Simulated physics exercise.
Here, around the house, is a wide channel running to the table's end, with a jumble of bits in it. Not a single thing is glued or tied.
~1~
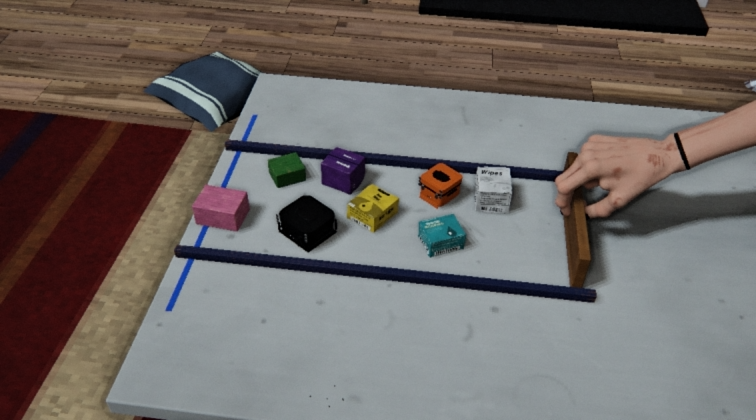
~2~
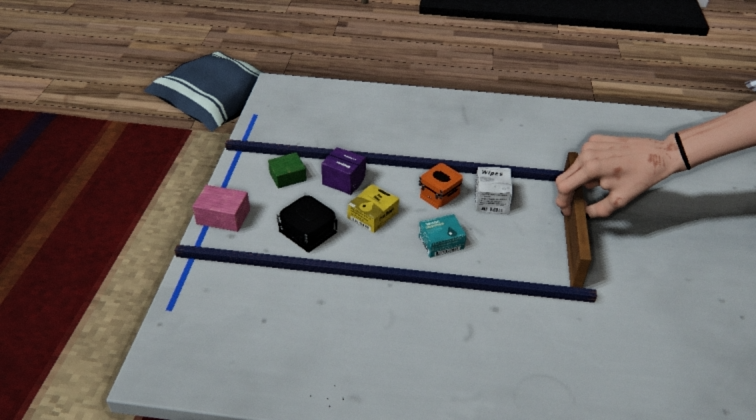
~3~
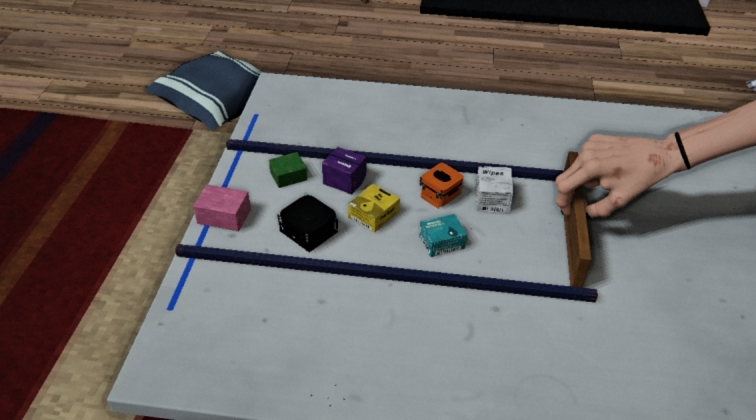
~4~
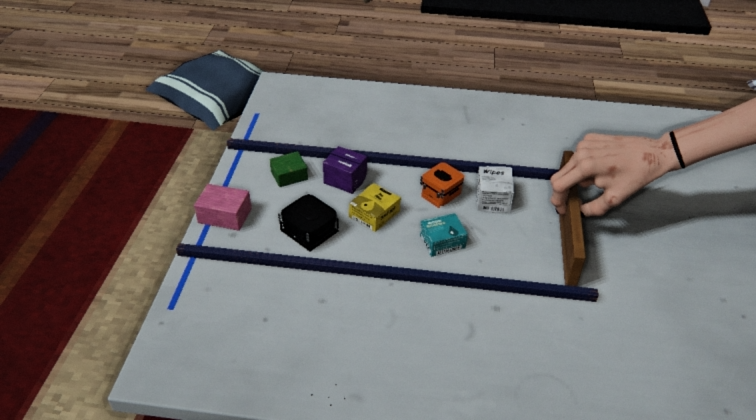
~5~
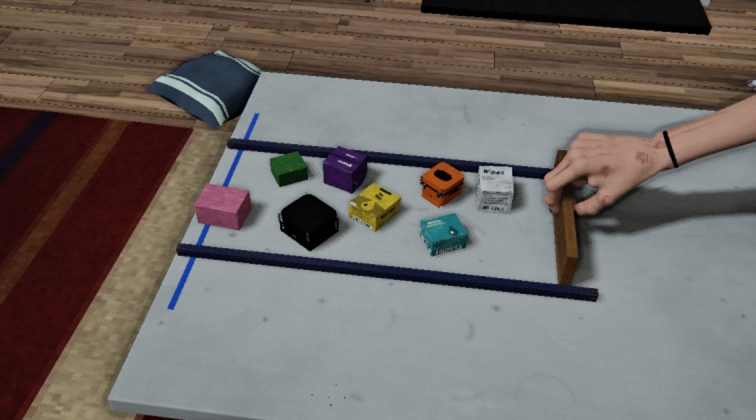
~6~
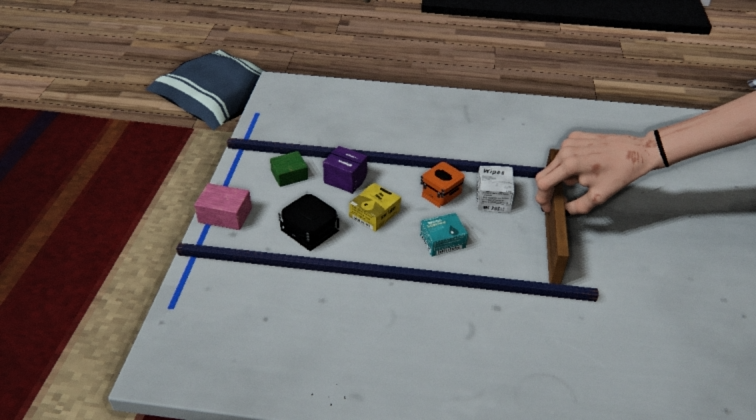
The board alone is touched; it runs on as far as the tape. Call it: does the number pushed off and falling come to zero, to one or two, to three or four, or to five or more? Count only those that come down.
It comes to five or more.
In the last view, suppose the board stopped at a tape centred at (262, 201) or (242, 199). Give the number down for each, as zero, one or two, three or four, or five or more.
Going through them one at a time, I'd put it at three or four and then more than four.
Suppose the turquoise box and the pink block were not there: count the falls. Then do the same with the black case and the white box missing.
First 4, then 3.
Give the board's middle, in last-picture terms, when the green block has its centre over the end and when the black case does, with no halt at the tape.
(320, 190) and (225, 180), more or less.
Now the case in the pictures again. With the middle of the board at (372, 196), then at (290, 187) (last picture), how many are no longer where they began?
I get 7 at the one place and 8 at the other.
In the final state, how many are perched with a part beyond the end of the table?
Answer: 2.
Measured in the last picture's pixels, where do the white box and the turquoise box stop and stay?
You'll find the white box at roughly (215, 160) and the turquoise box at roughly (198, 197).
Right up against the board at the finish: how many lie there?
2 in contact.
Early on, none off yet; pink block at rest near (224, 207); green block at rest near (289, 169); black case at rest near (310, 222).
A while later, none off yet; pink block at rest near (224, 207); green block travelled about its own width near (258, 164); black case travelled about its own width near (280, 229).
Further along, one off so far; pink block leaning well over near (174, 213); green block in the air near (205, 330); black case travelled about its own width near (241, 231).
Finally, the number that fall off is five or more; lost, orange case, yellow box, purple box, black case, green block and pink block.
